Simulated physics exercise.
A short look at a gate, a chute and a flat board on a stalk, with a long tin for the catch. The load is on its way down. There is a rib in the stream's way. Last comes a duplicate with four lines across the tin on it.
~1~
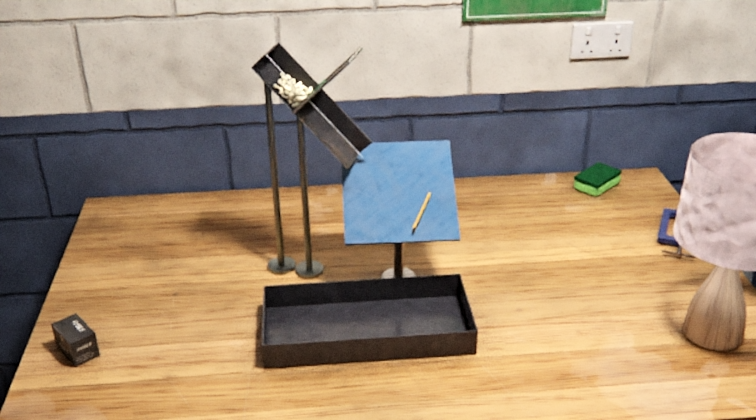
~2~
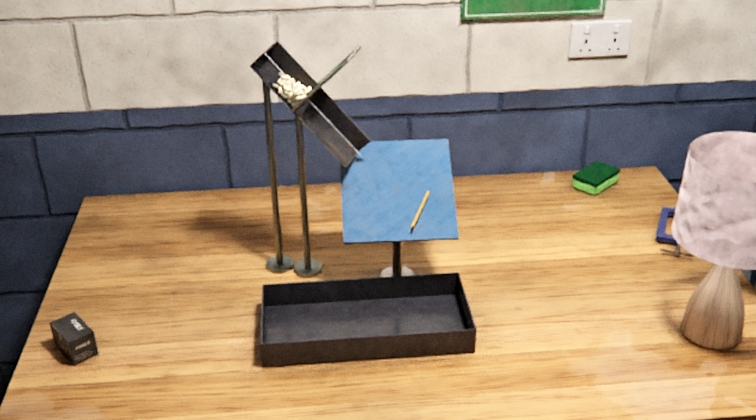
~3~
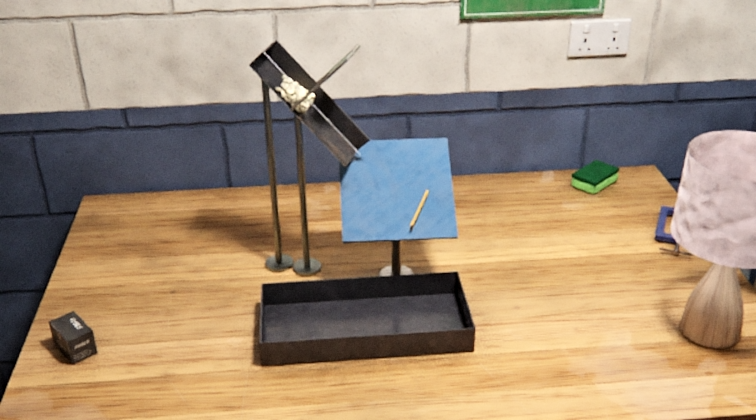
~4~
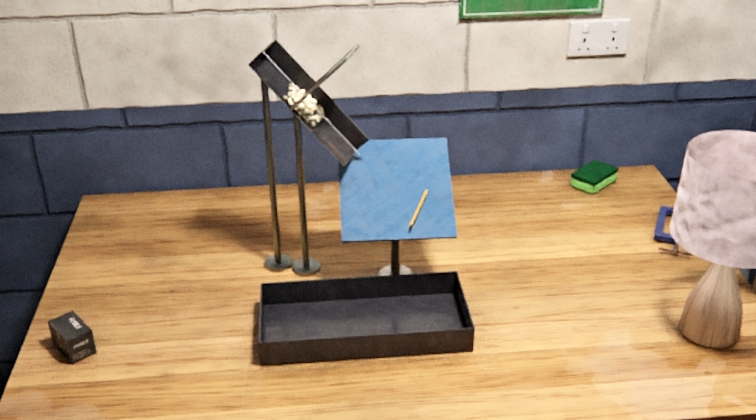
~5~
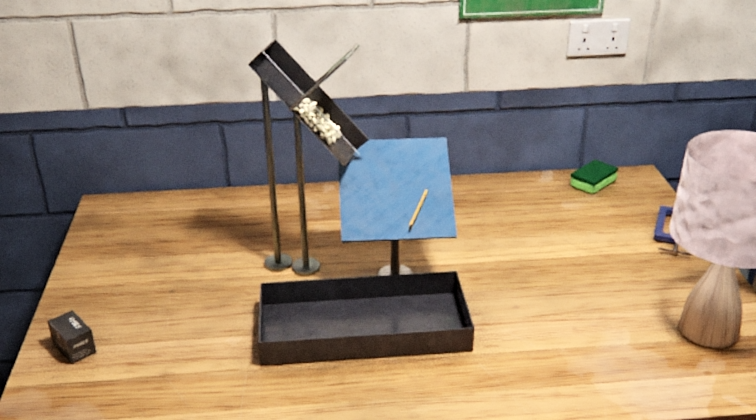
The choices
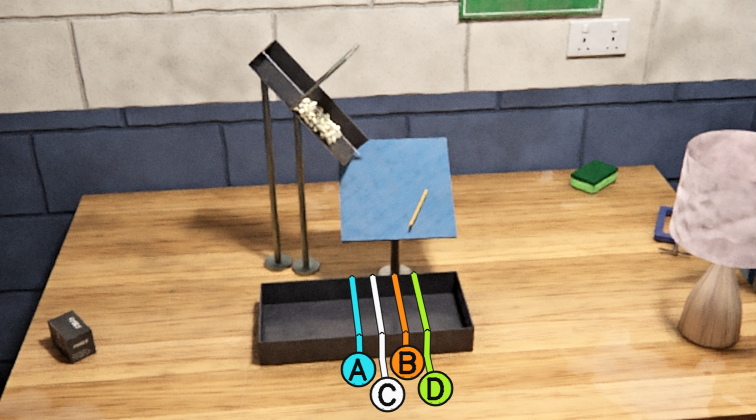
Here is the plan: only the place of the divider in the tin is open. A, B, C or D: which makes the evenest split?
Line B.
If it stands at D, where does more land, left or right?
More lands on the left.
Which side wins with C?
The right side.
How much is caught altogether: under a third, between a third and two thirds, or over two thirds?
About that: Over two thirds.
On the marked copy, line A crosses the front rim at (359, 335); line B crosses the front rim at (405, 332); line C crosses the front rim at (381, 334); line D crosses the front rim at (427, 331).
If A is chosen, of what is caught, none on the left of the divider, all on the right.
If B is chosen, of what is caught, about half on the left of the divider, about half on the right.
If C is chosen, of what is caught, a stray few on the left of the divider, nearly all on the right.
If D is chosen, of what is caught, most on the left of the divider, a small part on the right.
